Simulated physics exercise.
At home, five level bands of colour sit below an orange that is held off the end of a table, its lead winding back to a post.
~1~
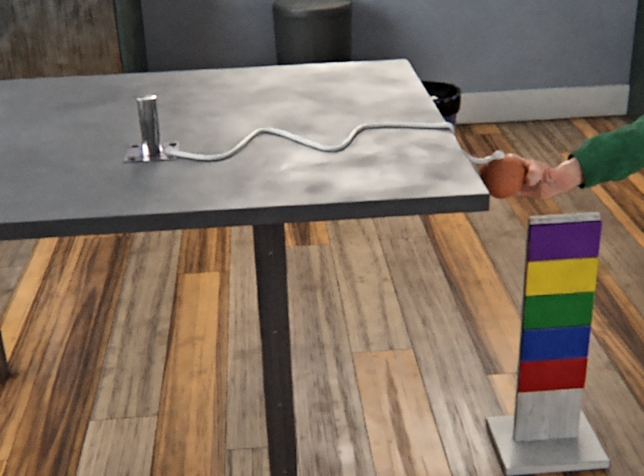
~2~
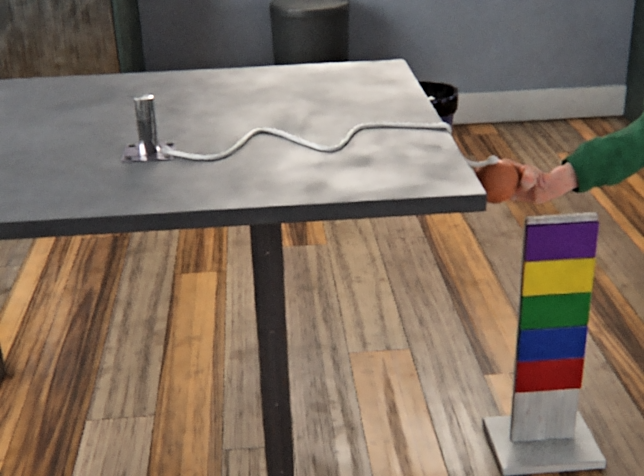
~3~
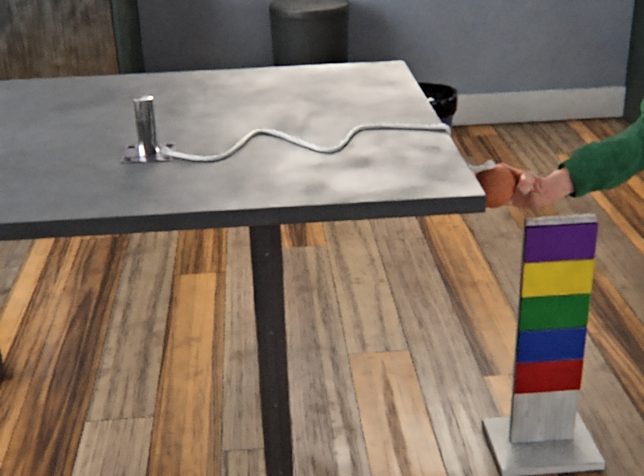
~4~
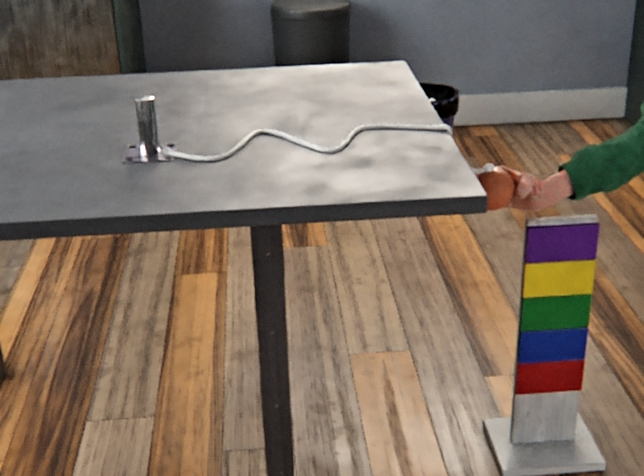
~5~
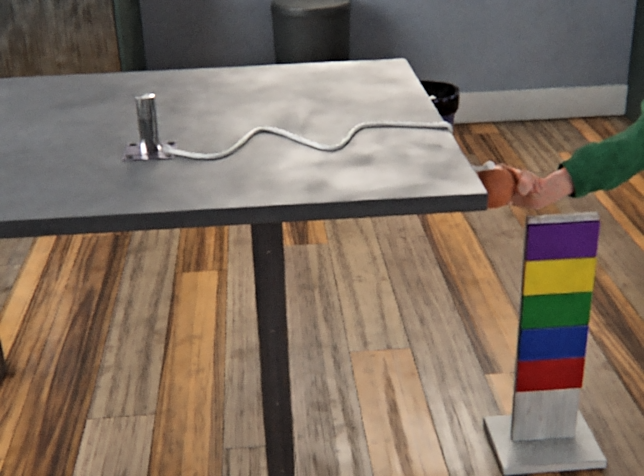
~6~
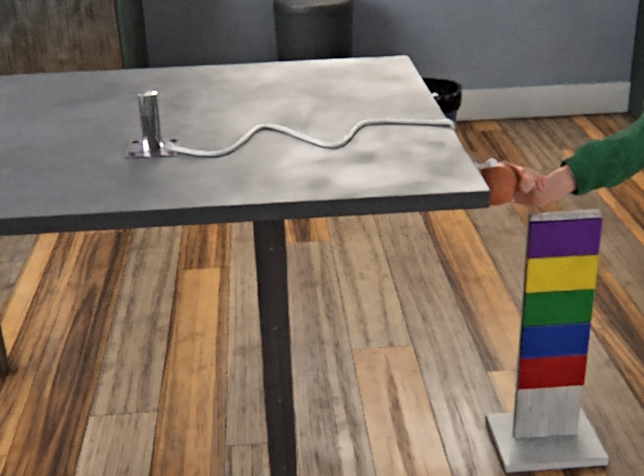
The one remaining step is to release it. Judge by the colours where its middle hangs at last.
Level with green.
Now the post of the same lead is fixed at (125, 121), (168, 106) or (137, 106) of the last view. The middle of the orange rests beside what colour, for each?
Yellow, green, yellow.
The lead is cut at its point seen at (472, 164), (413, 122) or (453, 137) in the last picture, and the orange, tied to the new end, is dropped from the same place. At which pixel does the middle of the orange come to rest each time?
Near (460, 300), (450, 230) and (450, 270).
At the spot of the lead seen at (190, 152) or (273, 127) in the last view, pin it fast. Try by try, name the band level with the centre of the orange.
First try green, second try yellow.
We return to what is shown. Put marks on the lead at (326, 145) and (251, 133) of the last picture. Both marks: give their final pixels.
Final positions are (404, 128) and (293, 137), in that order.
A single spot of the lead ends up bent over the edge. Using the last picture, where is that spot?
About (352, 133).
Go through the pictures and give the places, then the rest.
The first picture shows orange (502, 177); purple (565, 242); yellow (562, 277); green (559, 312); blue (556, 344); red (554, 376).
The second picture shows orange (496, 182); lead through (202, 158) (251, 135) (307, 144) (352, 132) (431, 127).
The third picture shows orange (493, 187).
The fourth picture shows orange (492, 189); lead through (203, 159) (251, 136) (308, 145) (353, 134) (432, 128).
The fifth picture shows orange (493, 187).
The sixth picture shows orange (495, 185); lead through (205, 154) (254, 131) (311, 140) (355, 129) (435, 123).
Early on, orange near (412, 305); level with green.
Midway, orange near (464, 312); level with green.
Finally, orange near (454, 315); level with green. The lead holds its middle at green.
